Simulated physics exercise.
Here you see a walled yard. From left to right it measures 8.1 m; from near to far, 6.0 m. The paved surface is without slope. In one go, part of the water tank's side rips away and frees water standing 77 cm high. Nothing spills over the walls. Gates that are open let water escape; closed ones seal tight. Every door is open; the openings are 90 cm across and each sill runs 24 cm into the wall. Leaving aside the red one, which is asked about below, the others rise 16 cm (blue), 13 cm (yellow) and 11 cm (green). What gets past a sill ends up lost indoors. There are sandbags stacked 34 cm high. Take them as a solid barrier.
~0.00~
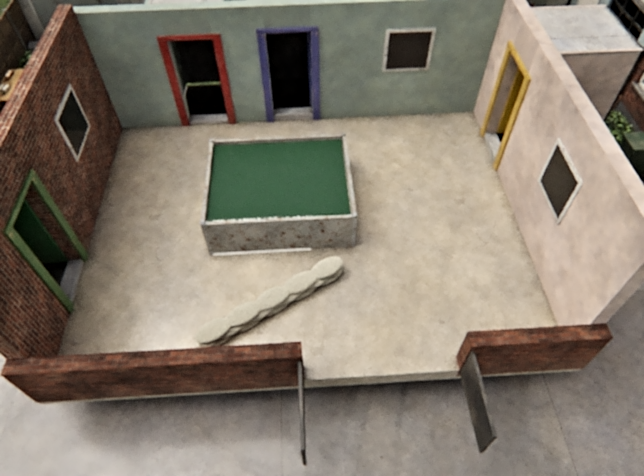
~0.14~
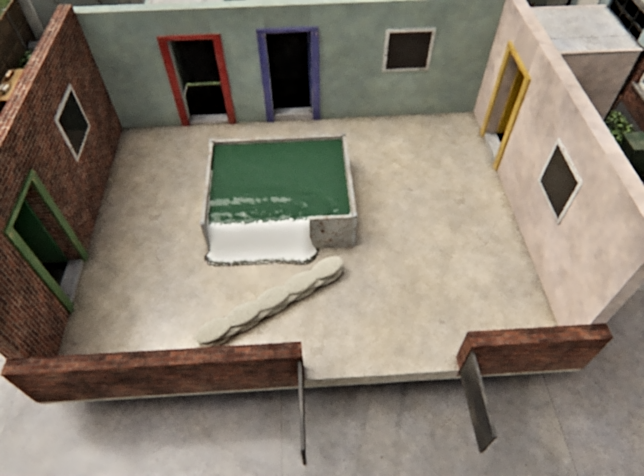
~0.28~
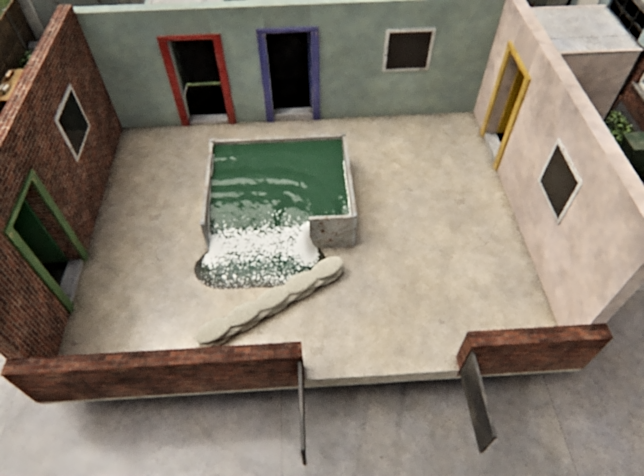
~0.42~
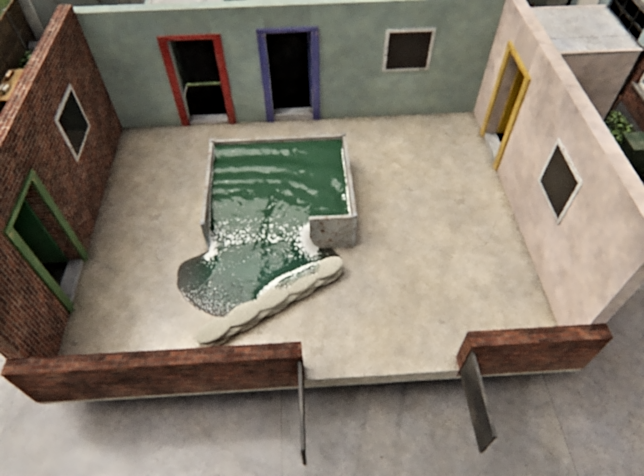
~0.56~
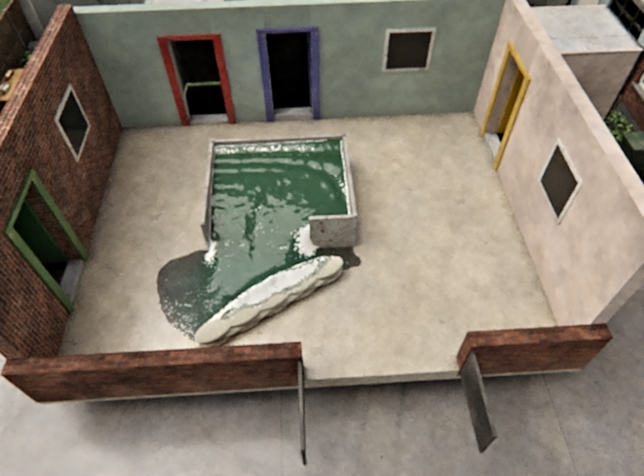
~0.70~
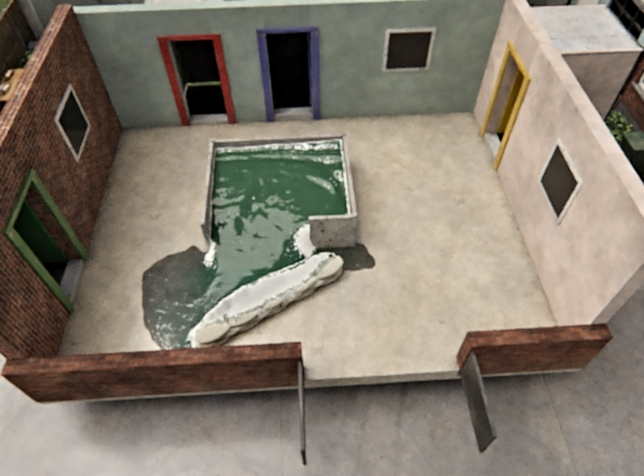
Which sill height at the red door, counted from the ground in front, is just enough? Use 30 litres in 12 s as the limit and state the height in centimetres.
A height of roughly 12 cm is just enough.
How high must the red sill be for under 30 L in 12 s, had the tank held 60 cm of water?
Minimum height: Approx. 8.5 cm.
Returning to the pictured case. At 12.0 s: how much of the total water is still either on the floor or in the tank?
Roughly 88 %.
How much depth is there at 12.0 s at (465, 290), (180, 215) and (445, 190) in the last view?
Respectively 5 cm, 5 cm and 10 cm.
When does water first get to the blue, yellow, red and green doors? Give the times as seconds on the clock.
Arrival times - blue: 4.5 s; yellow: 4.5 s; red: 3.8 s; green: 2.0 s.
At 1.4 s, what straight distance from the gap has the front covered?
4.0 metres.
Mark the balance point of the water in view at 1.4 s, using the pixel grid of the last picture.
The water is centred around (262, 241) in the last picture's pixels.
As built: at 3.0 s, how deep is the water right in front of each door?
In cm - blue: 0, yellow: 0, red: 0, green: 27.
After 1.4 s water covers 20 % of the floor, deepest (55 cm) near (274, 297); it has not reached the red door.
After 3.0 s water covers 45 % of the floor, deepest (45 cm) near (61, 348); it has not reached the red door.
After 12.0 s water covers 95 % of the floor, deepest (12 cm) near (432, 125); 10 cm at the red door, 78 litres in over its 9 cm sill.
At the red door as built, the water arrived by 3.9 s and peaked near 16 cm at 6.4 s.
With a sill of 10.5 cm, 49 litres would have come in within the 12 s; with 14.5 cm, 7 litres. So under 30 litres takes about 12 cm.
